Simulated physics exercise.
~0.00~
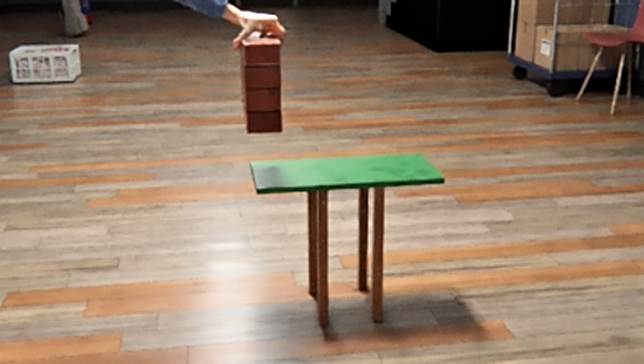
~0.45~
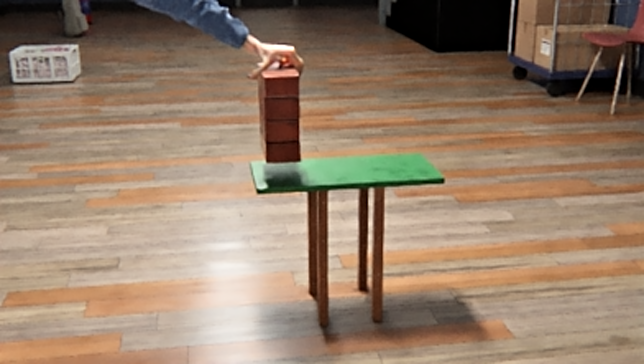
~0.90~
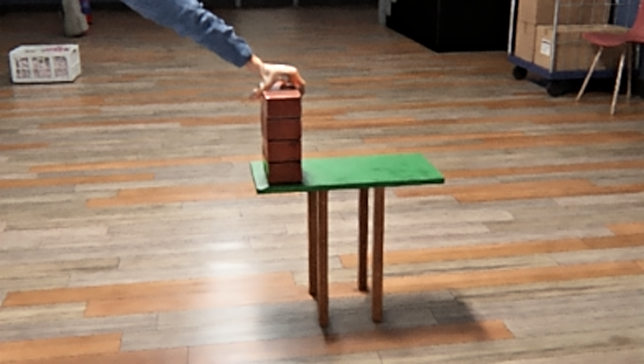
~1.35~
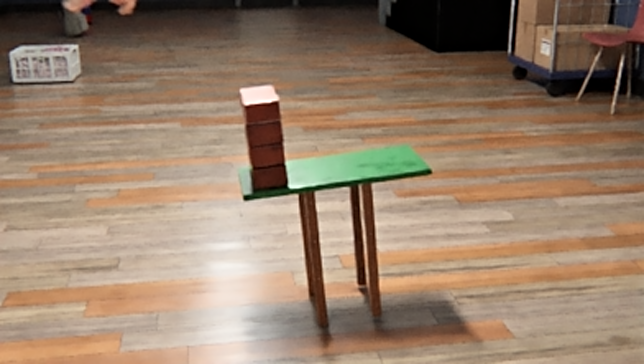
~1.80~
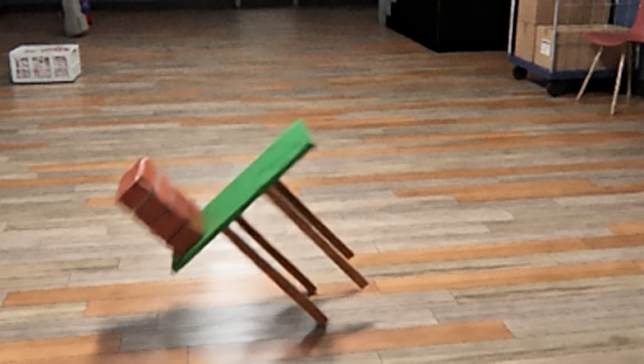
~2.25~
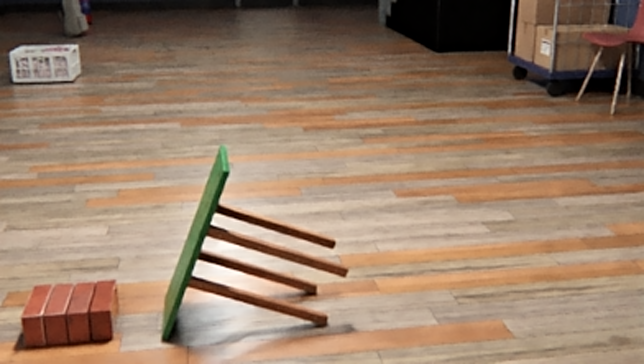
A stack of reddish-brown bricks is lowered by a hand onto the left end of a slim green plant stand, and the hand lets go and draws back. The stand tips over to the left, and the bricks land on the floor beside it.
